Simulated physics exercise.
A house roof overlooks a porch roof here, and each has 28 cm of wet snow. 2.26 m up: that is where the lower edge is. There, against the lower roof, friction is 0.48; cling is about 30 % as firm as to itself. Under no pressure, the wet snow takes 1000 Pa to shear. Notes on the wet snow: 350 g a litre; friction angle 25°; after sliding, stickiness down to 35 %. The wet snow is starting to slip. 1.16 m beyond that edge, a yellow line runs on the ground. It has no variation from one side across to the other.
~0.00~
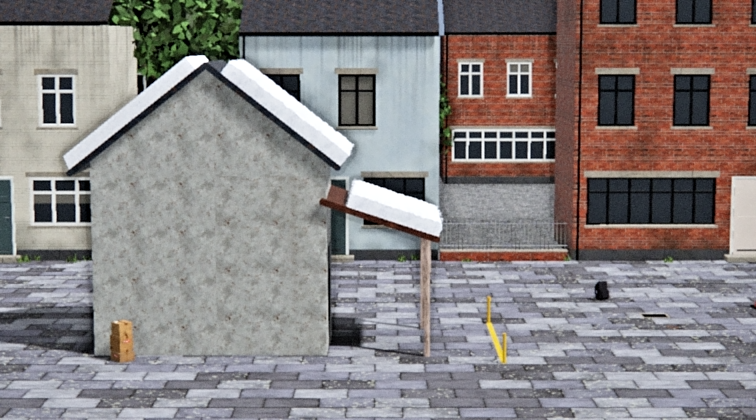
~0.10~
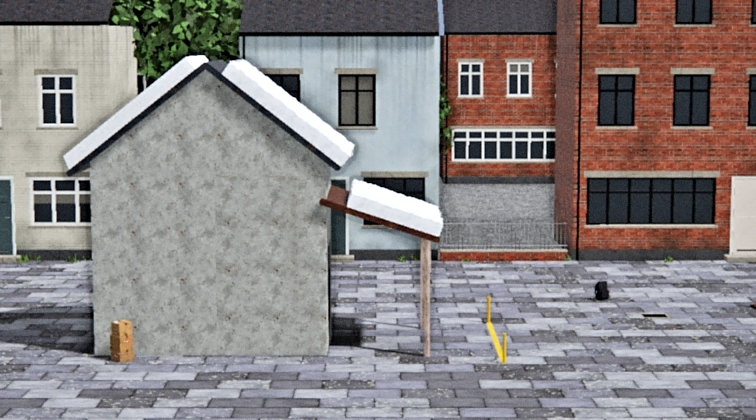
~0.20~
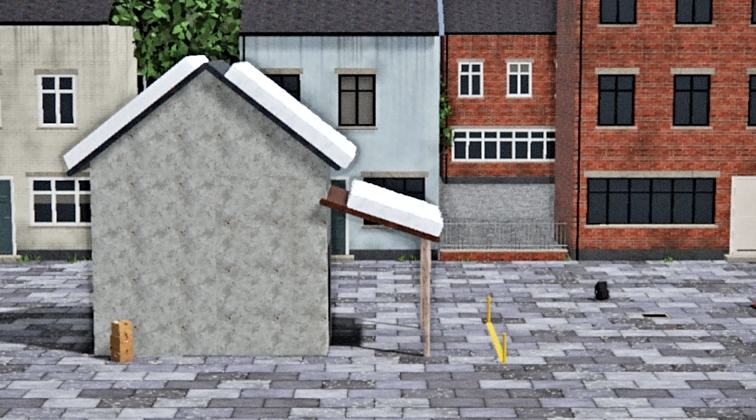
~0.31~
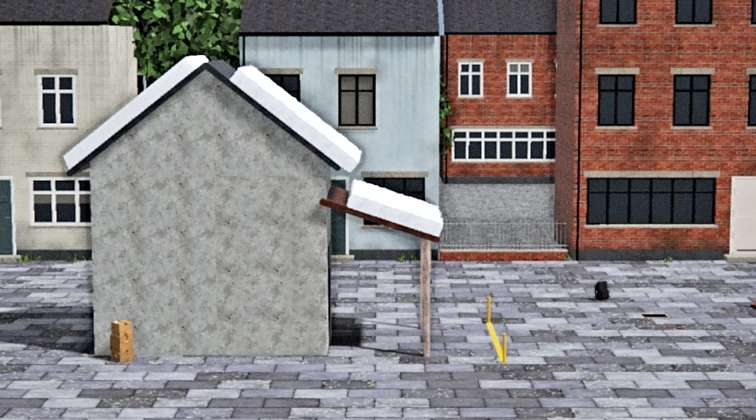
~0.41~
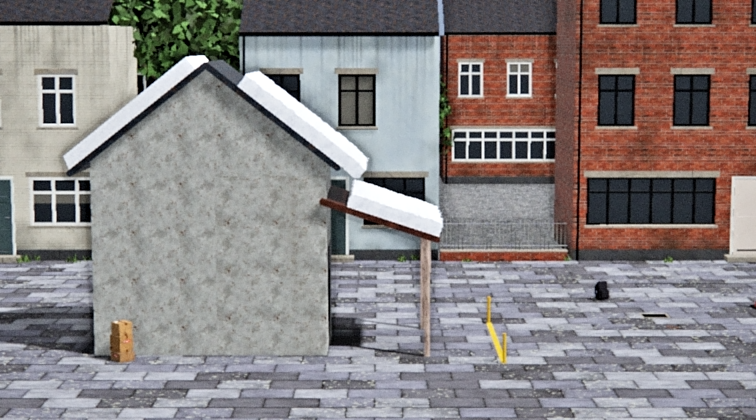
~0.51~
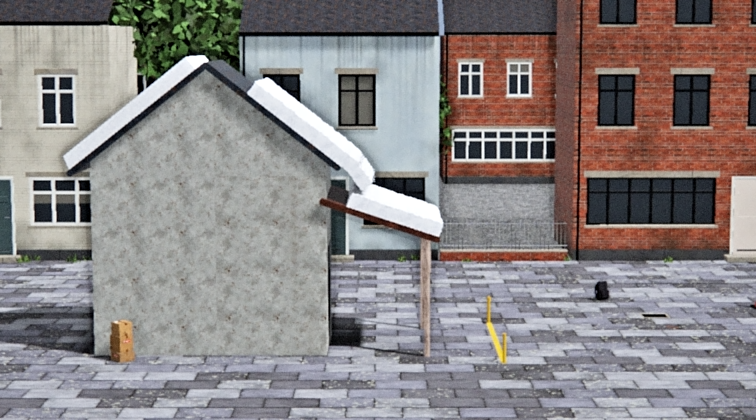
A thick slab of white snow on the right slope of a grey gabled house slides slowly down the roof, baring dark roofing near the ridge as its lower end pushes out past the eave, just above a snow-covered brown porch roof. The left slope's snow and the porch's post stay still. Seen side-on by an unmoving camera, the paved square also holds a yellow line, with brick and pale buildings behind.
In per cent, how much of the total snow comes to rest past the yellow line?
Roughly 21 per cent.
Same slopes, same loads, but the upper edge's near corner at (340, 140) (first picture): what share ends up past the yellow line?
In that case it would be around 45 percent.
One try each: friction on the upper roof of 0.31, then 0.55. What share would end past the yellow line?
Respectively near 10 % and near 0 %.
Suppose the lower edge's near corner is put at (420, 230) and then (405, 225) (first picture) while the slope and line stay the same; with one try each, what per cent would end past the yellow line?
The first try gives 30 percent and the second gives 40 percent.
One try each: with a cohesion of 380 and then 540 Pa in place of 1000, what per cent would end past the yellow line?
About 50 % first, about 40 % second.
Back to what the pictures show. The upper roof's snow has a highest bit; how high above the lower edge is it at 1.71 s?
1.0 m, more or less.
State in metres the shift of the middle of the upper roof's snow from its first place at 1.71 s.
Roughly 3.6 m.
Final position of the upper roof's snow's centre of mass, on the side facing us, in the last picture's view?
(458, 269), roughly.
By 1.06 s, none is below the lower edge and 0 % is past the line.
By 1.71 s, 20 % is below the lower edge and 1 % is past the line.
By 2.35 s, 41 % is below the lower edge and 21 % is past the line.
By 3.00 s, 41 % is below the lower edge and 21 % is past the line.
By 3.20 s, at the end, 41 % is below the lower edge and 21 % is past the line.
